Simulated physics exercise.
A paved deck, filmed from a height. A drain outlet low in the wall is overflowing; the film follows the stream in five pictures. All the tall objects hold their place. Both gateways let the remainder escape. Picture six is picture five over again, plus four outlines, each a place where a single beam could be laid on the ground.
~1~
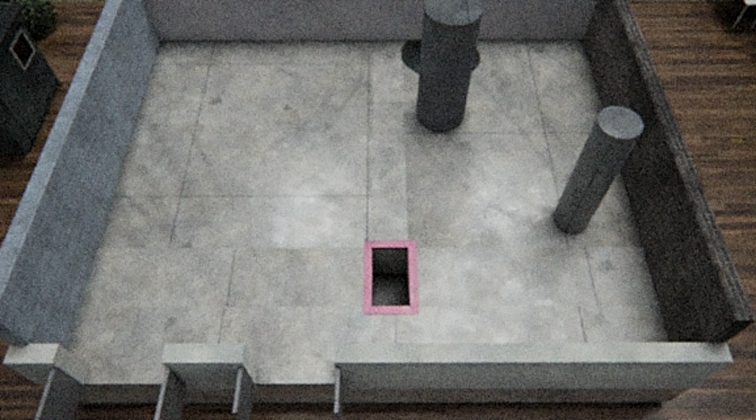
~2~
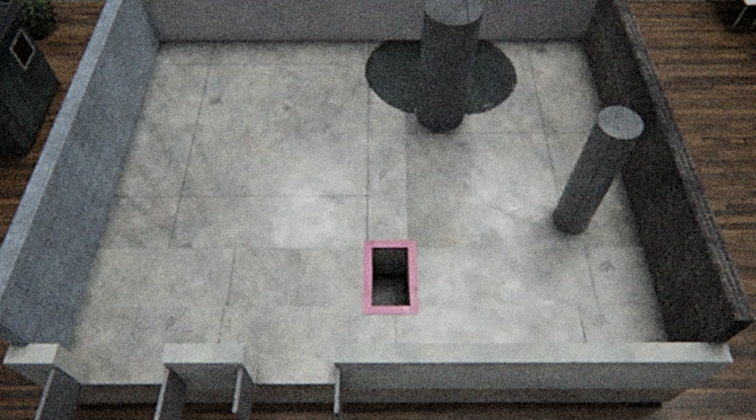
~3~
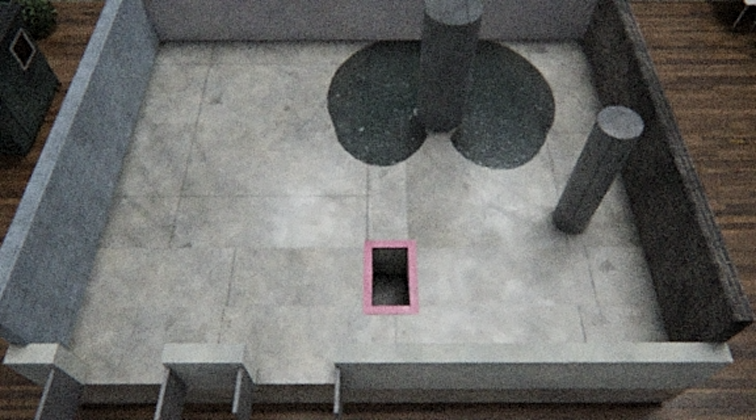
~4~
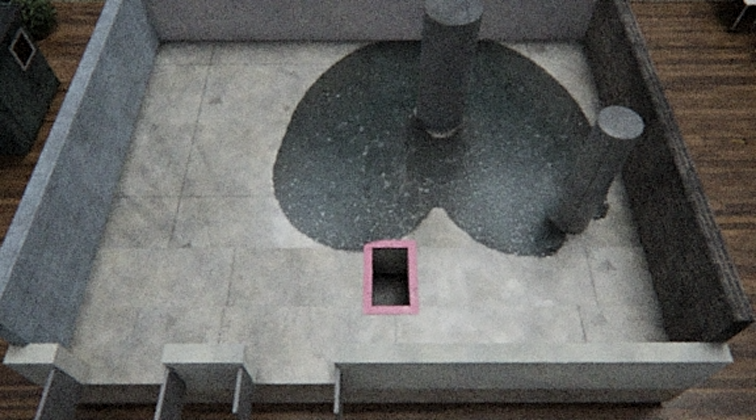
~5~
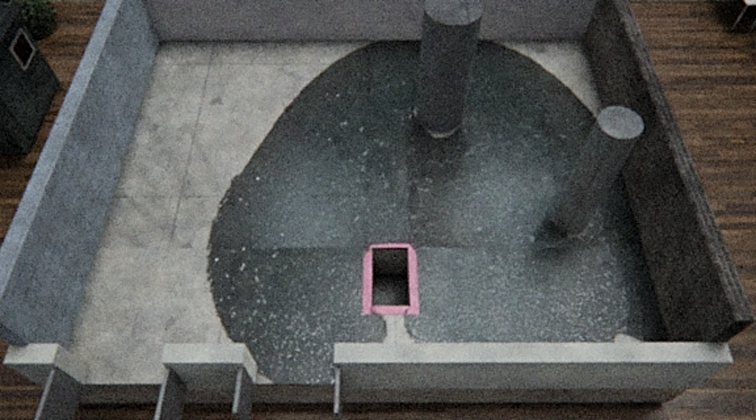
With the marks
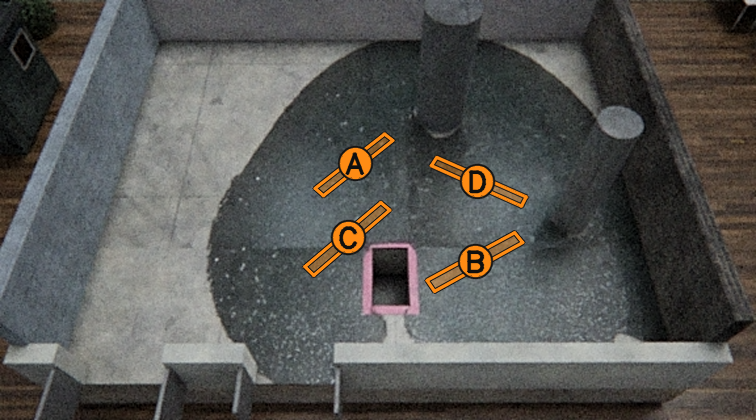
Dark water spreads across a pale paved deck enclosed by low walls, seen from a fixed, raised viewpoint. Two grey columns stand toward the back and right, a pink-rimmed rectangular drain lies near the front centre, and gaps open in the front wall at left. The water emerges around the rear column, widens in rounded lobes, wraps the right column, then surrounds the drain and reaches the front wall.
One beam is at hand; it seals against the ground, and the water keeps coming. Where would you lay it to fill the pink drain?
B beats the others.
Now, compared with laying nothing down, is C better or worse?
Worse.
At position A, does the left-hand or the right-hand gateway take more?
The right one.
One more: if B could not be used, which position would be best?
D it is.
In orange, A from (319, 191) to (388, 137); B from (430, 285) to (518, 237); C from (309, 270) to (385, 206); D from (434, 161) to (523, 201).
Choosing A, about 18 % of the stream goes into the pink drain, about 81 % out by the gates.
Choosing B, about 41 % of the stream goes into the pink drain, about 58 % out by the gates.
Choosing C, about 16 % of the stream goes into the pink drain, about 82 % out by the gates.
Choosing D, about 29 % of the stream goes into the pink drain, about 70 % out by the gates.
